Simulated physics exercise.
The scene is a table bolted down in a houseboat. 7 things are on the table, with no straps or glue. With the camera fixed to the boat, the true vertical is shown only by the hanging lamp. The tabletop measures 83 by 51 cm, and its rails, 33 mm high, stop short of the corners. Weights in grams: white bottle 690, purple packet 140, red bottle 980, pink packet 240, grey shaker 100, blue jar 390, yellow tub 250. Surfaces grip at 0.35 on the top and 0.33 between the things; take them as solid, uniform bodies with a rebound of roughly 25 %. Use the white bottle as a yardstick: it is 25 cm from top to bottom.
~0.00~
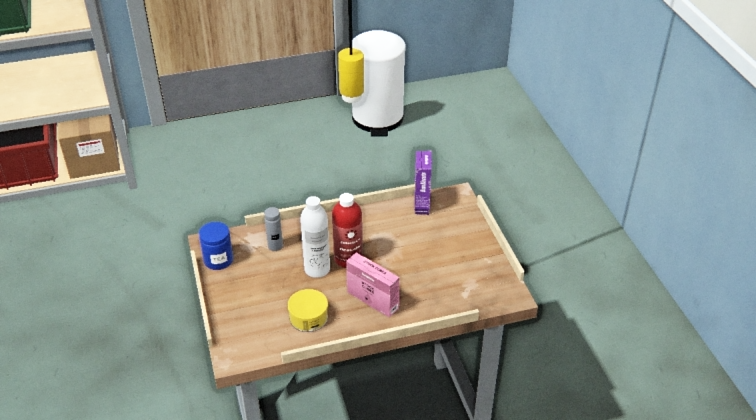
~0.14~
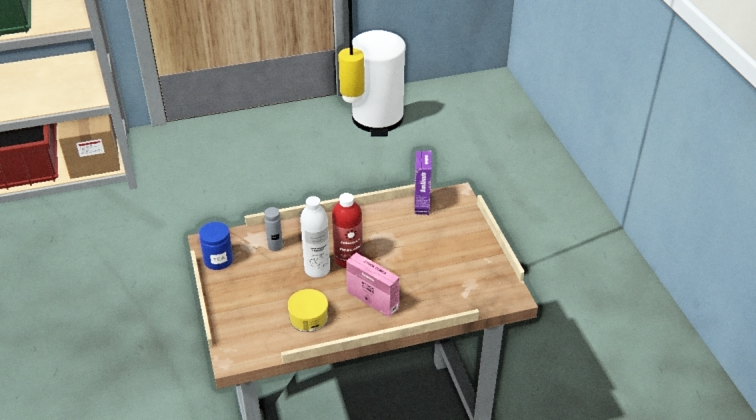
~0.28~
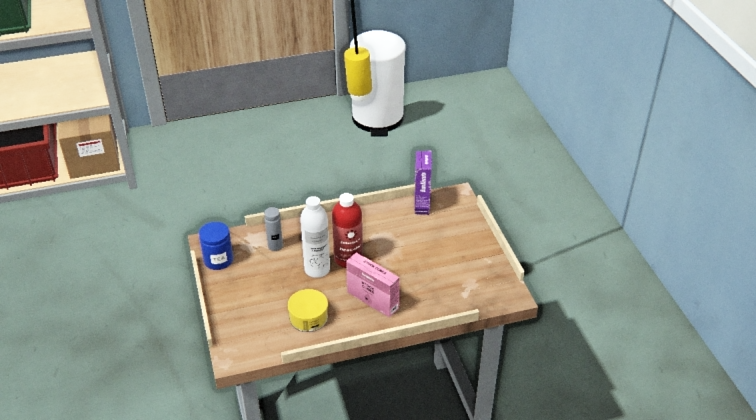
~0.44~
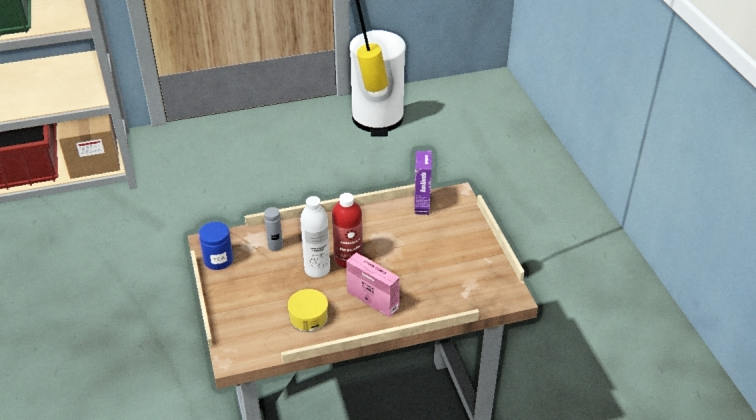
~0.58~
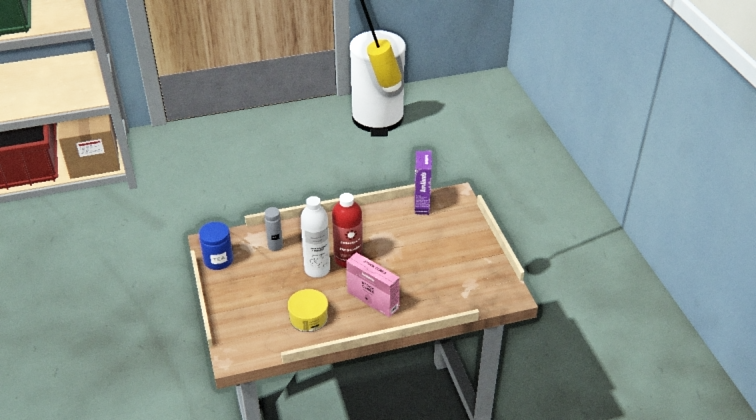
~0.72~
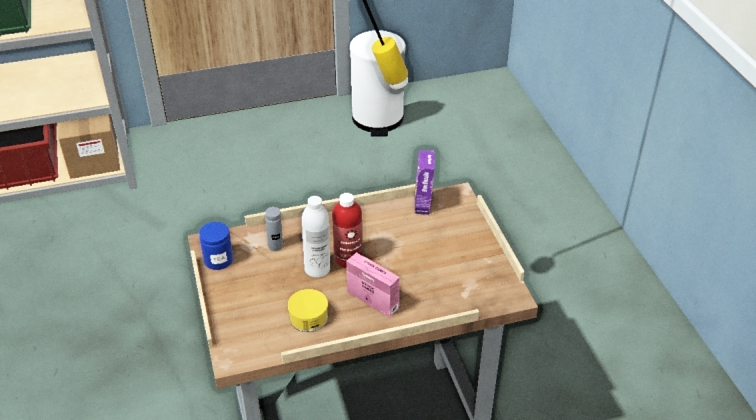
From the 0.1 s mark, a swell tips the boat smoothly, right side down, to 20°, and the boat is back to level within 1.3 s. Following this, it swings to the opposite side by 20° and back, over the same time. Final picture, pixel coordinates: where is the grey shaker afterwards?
(314, 234).
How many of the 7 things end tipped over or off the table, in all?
The number is 3.
After 1.02 s, heel 13°, right side down; grey shaker tipped 44° from how it sat near (292, 227); purple packet on its side; white bottle tipped 8° from how it sat.
After 1.32 s, heel 1°, right side down; grey shaker on its side near (314, 233); purple packet on its side; white bottle tipped 4° from how it sat.
After 2.12 s, heel 19°, left side down; grey shaker on its side near (314, 233); purple packet on its side; white bottle tipped 29° from how it sat.
After 2.32 s, heel 13°, left side down; grey shaker on its side near (314, 233); white bottle on its side; purple packet on its side.
At rest (3.6 s), tipped over on the table, white bottle, purple packet and grey shaker; the other 4 in place, give or take 5 cm. Seen from the same camera at the end, grey shaker near (314, 234).
